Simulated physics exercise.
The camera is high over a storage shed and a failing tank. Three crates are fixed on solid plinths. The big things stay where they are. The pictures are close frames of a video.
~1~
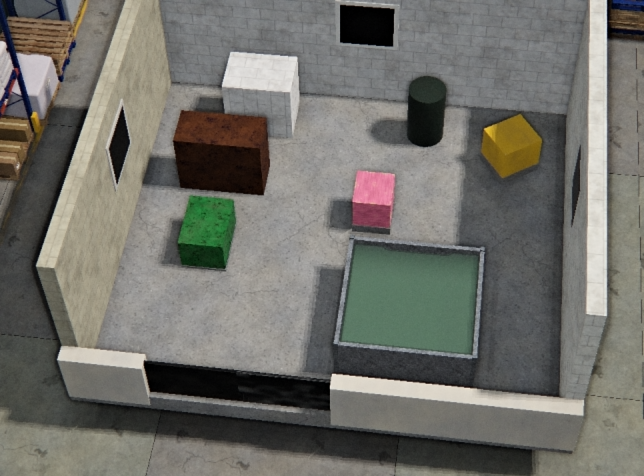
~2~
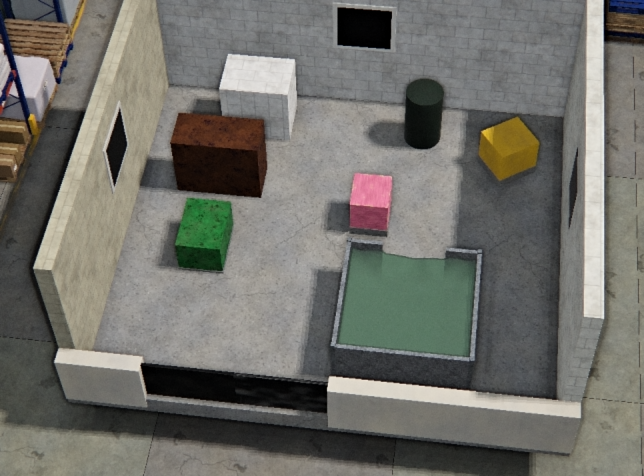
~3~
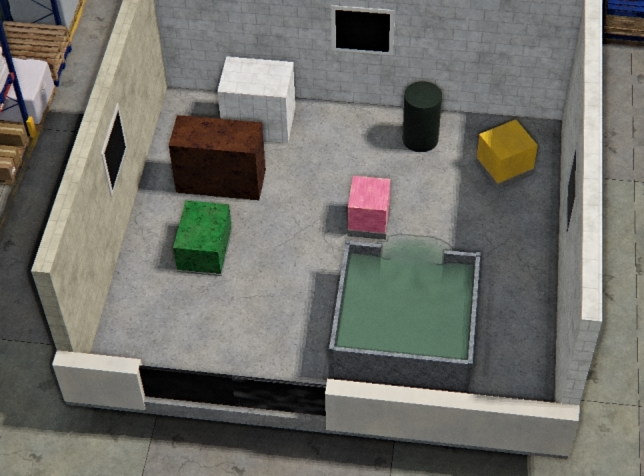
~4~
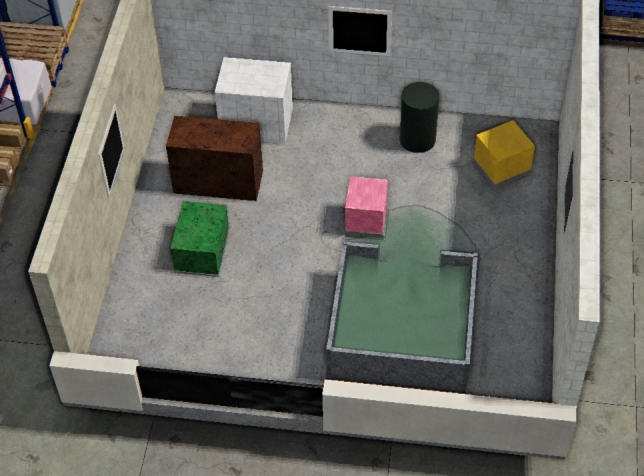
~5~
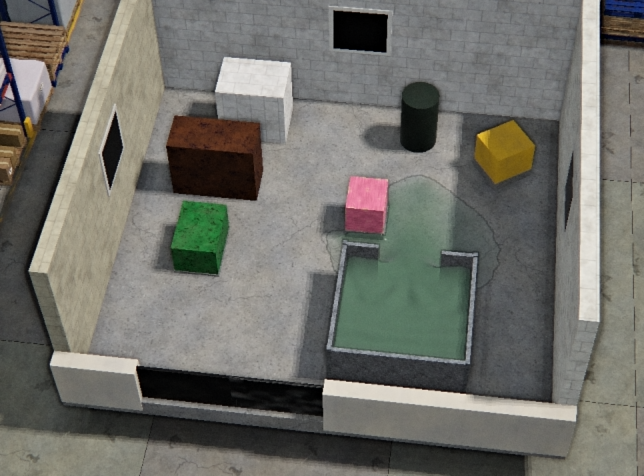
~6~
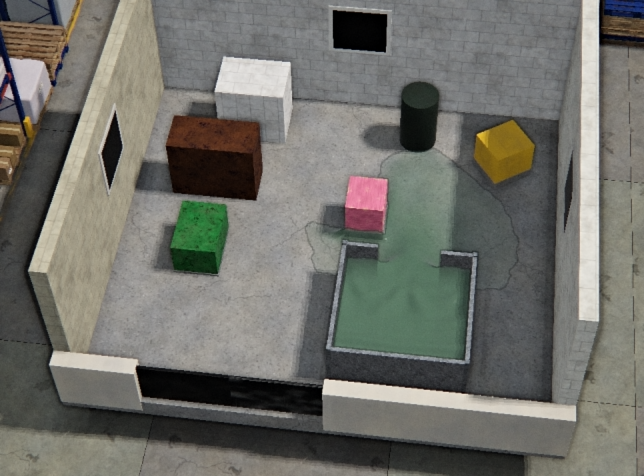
Green-tinted water pours through a gap in the far side of a tank inside a roofless storage shed, spreading across the grey floor around the pink block and reaching the dark cylinder, while the surrounding blocks stay still.
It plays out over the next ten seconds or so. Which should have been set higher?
In the end: The pink crate gets wet; the green crate gets wet; the yellow crate gets wet.
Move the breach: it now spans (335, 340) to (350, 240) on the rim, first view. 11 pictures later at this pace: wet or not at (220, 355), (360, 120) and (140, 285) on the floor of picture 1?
In that order: Wet, clear, covered.
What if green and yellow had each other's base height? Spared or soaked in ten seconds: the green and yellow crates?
Then: Green escapes it, yellow takes water.
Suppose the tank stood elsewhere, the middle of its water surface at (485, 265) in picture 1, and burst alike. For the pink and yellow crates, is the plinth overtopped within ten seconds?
One by one: The pink crate stays dry, the yellow crate is wetted.
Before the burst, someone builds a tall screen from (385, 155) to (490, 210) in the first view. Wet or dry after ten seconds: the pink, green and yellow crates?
Pink crate is topped, green crate is wetted, yellow crate is safe.
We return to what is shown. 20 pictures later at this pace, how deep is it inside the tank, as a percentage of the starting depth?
About 40 per cent.
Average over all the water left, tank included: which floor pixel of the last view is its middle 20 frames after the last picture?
Near (411, 238).
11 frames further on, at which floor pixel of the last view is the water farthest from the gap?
At about (226, 99).
A moment on, water covers 30 % of the floor; the pink crate water round its plinth, the green crate not reached, the yellow crate water round its plinth.
Next, water covers 40 % of the floor; the pink crate water round its plinth, the green crate water round its plinth, the yellow crate water round its plinth.
Then, water covers 50 % of the floor; the pink crate water round its plinth, the green crate water round its plinth, the yellow crate water round its plinth.
Later, water covers 90 % of the floor; the pink crate water round its plinth, the green crate water round its plinth, the yellow crate water round its plinth.
In the end, water covers 100 % of the floor; the pink crate was topped, the green crate was topped, the yellow crate was topped.
